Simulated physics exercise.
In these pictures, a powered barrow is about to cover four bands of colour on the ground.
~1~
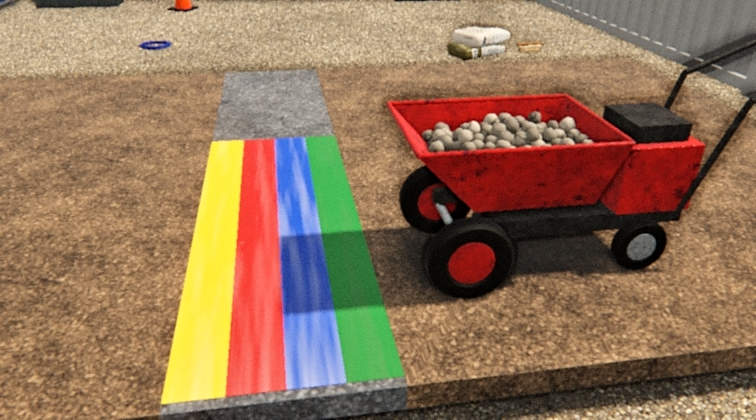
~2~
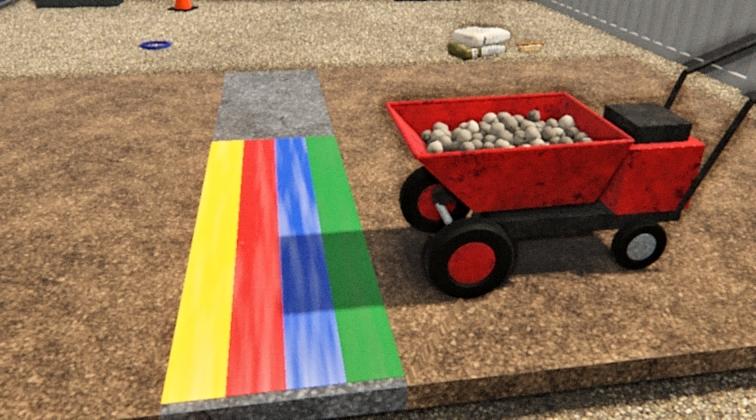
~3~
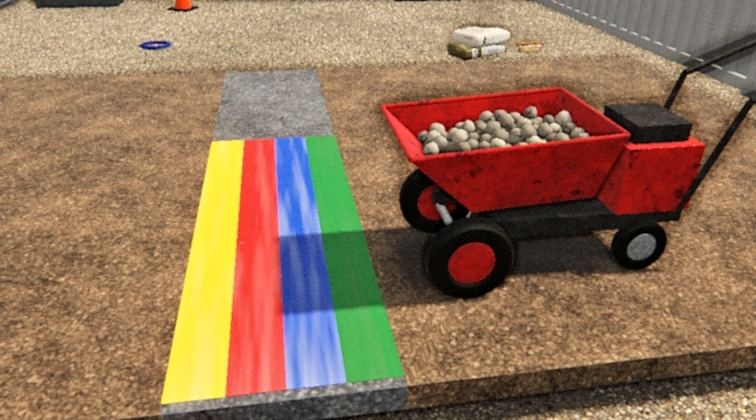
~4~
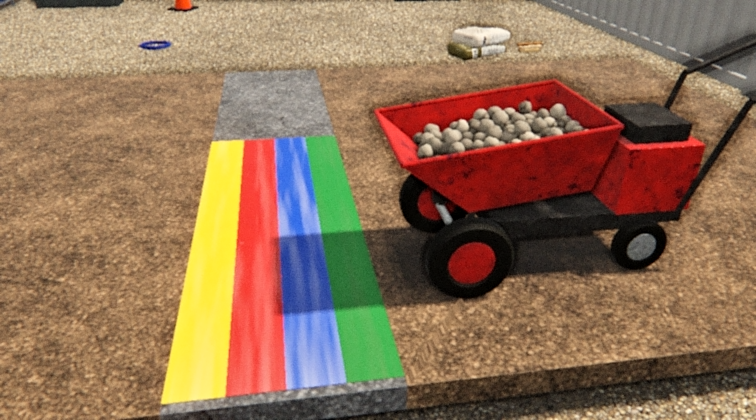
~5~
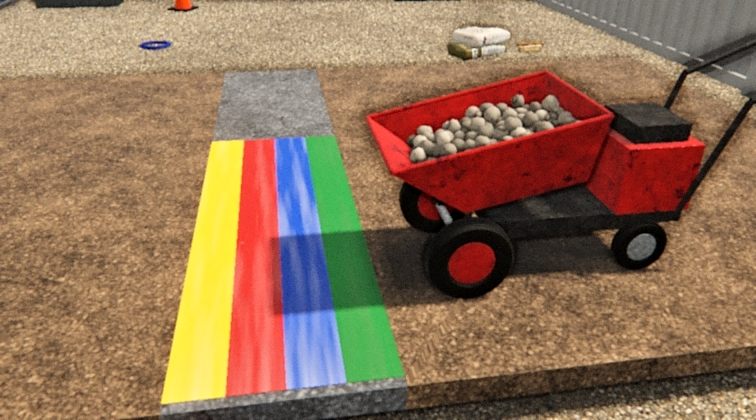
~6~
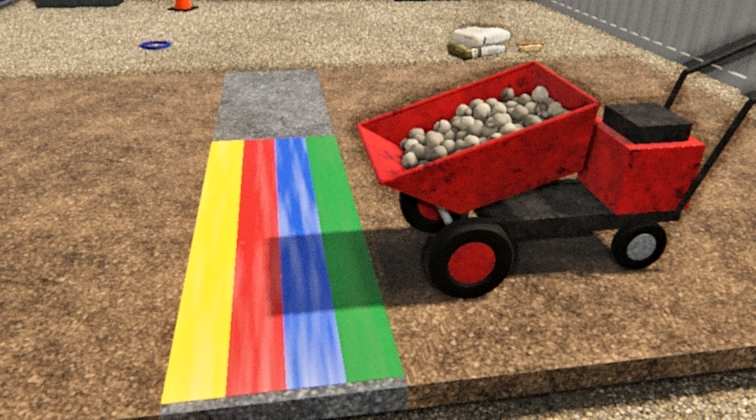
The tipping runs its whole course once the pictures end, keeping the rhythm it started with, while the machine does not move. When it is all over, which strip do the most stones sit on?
On the blue strip.
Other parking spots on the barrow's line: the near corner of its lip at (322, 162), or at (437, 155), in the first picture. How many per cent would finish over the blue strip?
You'd see around 0 per cent the first time and around 40 per cent the second.
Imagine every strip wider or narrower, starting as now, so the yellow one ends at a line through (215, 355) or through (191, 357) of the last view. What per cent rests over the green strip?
First case 0 per cent, second case 0 per cent.
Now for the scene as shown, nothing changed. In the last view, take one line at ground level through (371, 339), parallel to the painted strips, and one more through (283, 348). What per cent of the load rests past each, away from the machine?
80 % and 40 %, in that order.
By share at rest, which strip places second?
Just behind the leader sits that red strip.
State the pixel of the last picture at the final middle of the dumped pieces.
The centre comes to rest close to (281, 268).
Shortly afterwards, skip tipped steeply; the whole lot in the skip.
Next, skip tipped steeply; near two thirds in the skip; only a few over the green strip; near a quarter over the blue strip; a little over the red strip.
Some moments later, skip tipped right over; near a quarter in the skip; only a few over the green strip; near a third over the blue strip; near a quarter over the red strip; a little over the yellow strip; only a few off the paint.
In the end, skip tipped right over; near a quarter in the skip; only a few over the green strip; near a third over the blue strip; near a quarter over the red strip; a little over the yellow strip; only a few off the paint.
